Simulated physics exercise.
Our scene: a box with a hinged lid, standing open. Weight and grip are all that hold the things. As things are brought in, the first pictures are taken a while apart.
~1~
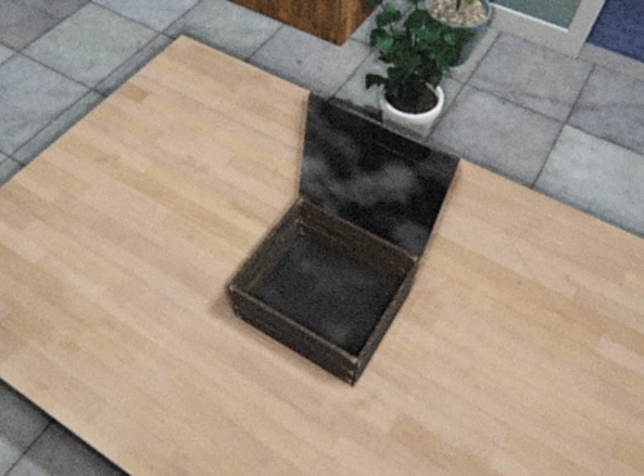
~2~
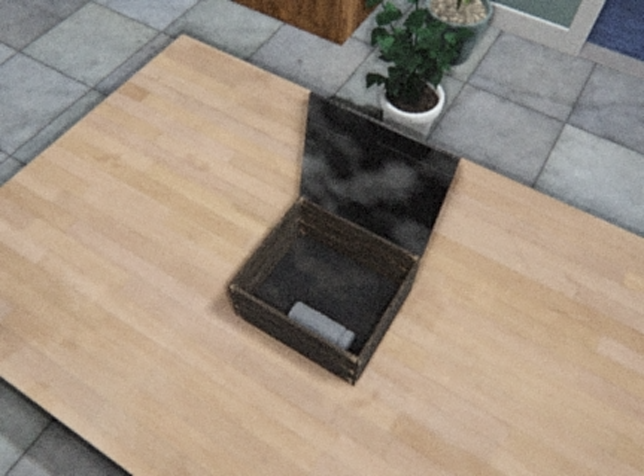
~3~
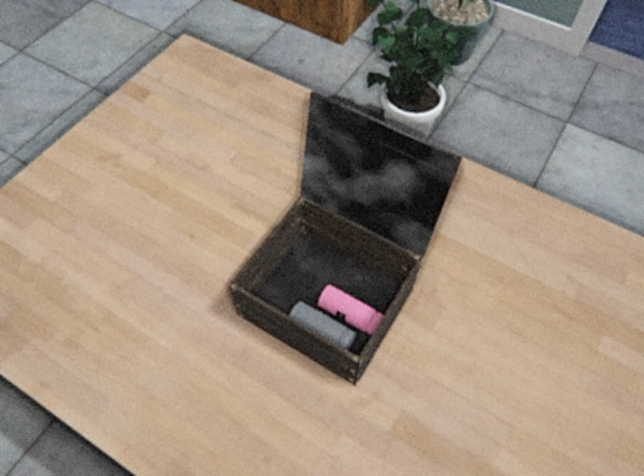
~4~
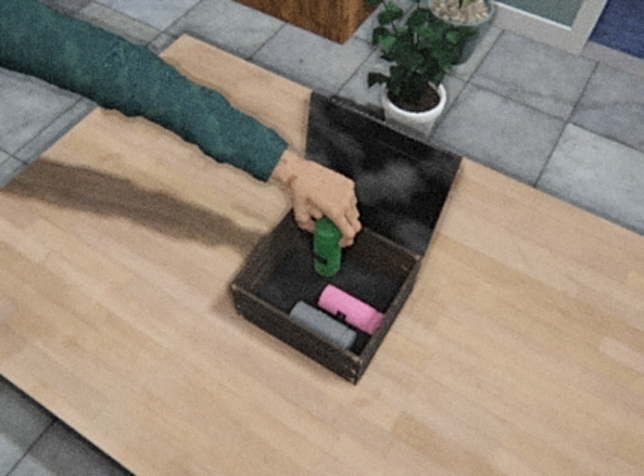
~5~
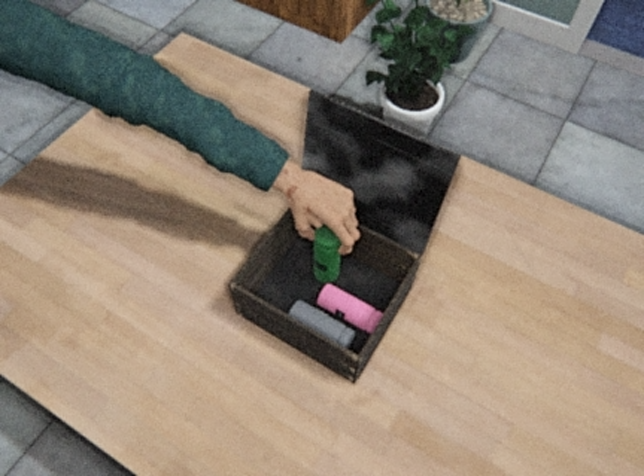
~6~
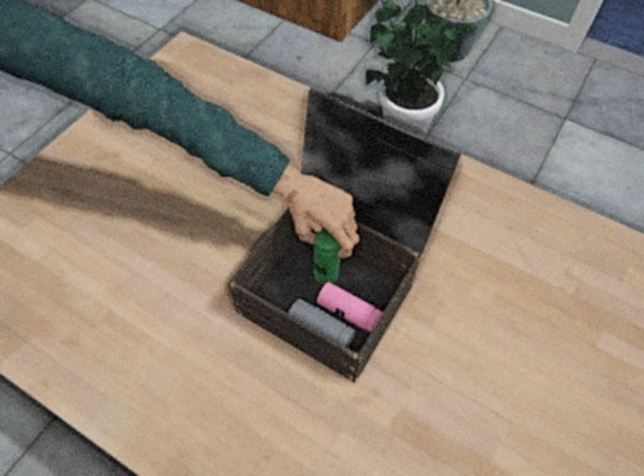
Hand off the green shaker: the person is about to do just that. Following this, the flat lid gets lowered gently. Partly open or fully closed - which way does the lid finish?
Partly open.
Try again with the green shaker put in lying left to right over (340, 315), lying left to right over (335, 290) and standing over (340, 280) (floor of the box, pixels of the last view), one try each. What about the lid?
So, first it goes down fine, then it goes down fine, and finally it won't go down.
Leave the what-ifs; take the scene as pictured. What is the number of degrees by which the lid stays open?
Some 25° above the rim.
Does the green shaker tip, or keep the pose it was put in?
Observation: It keeps the set orientation.
Then, 1.20 s past the last view, lid starting down.
Then, 1.60 s past the last view, lid 59° above the rim.
Then, 2.00 s past the last view, lid 25° above the rim.
Finally, lid 26° above the rim; all 3 still in place. Final places as the last picture's camera would see them, green shaker near (327, 257).
